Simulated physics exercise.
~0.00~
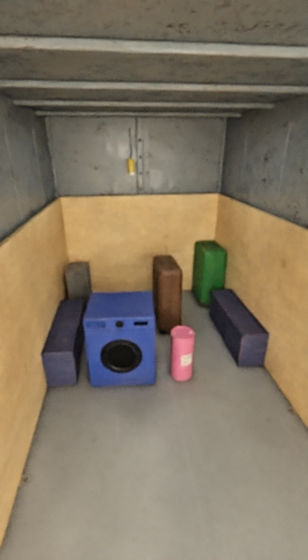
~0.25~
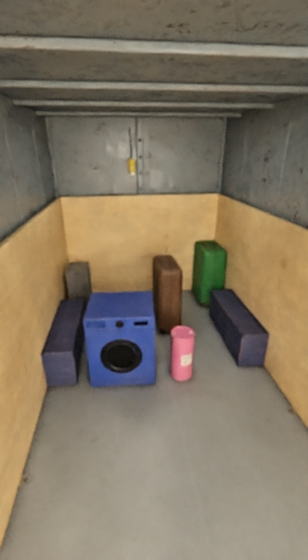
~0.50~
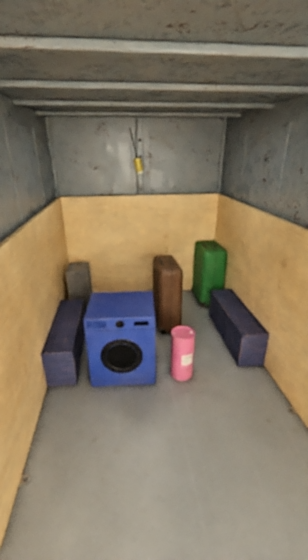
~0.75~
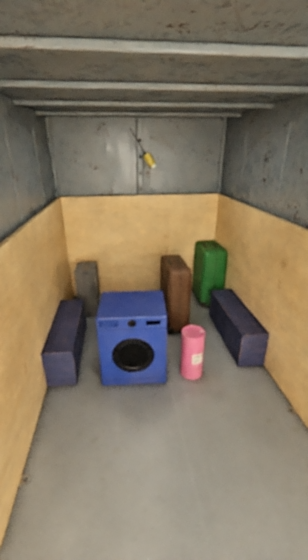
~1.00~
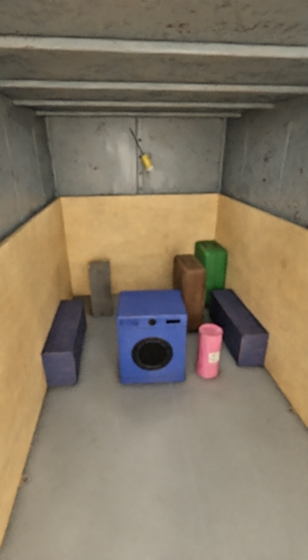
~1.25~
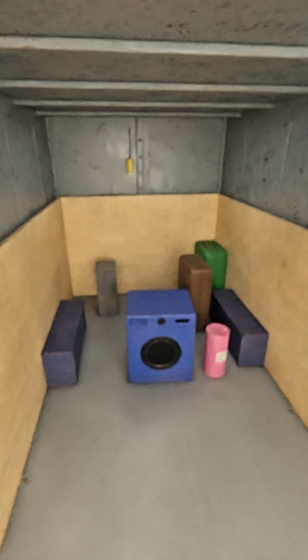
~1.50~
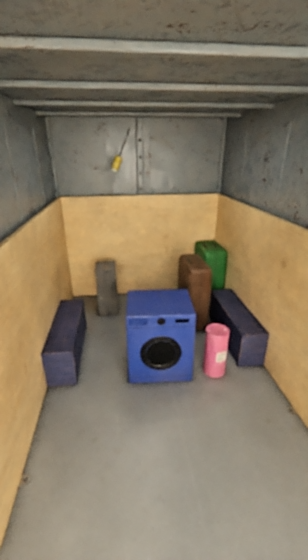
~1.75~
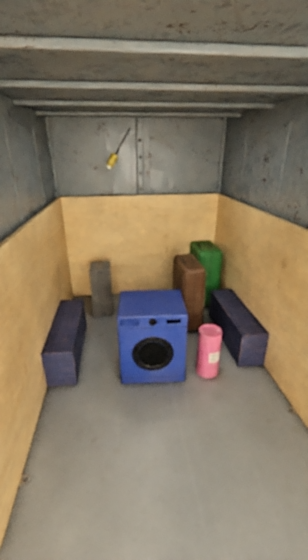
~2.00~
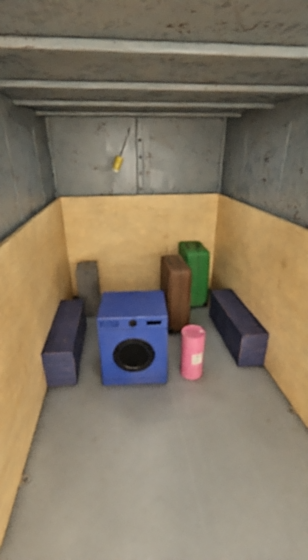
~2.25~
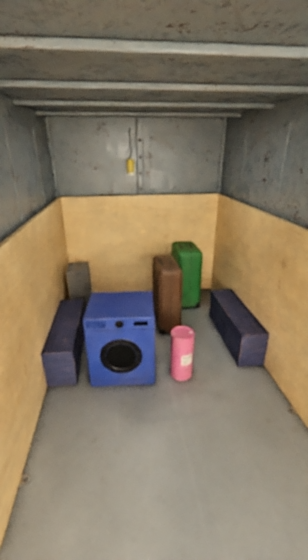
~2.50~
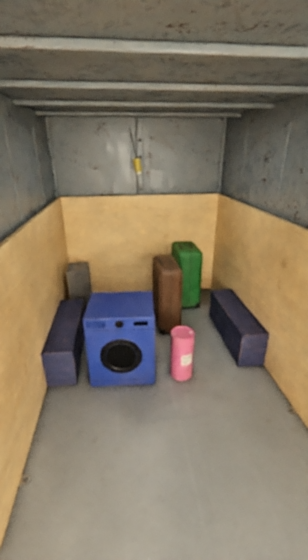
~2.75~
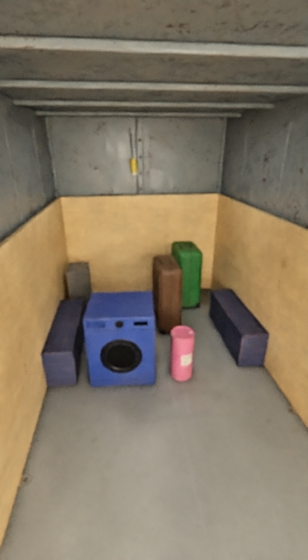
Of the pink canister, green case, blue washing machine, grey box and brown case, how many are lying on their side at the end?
None of them are lying on their side. All five are still standing upright at the end.
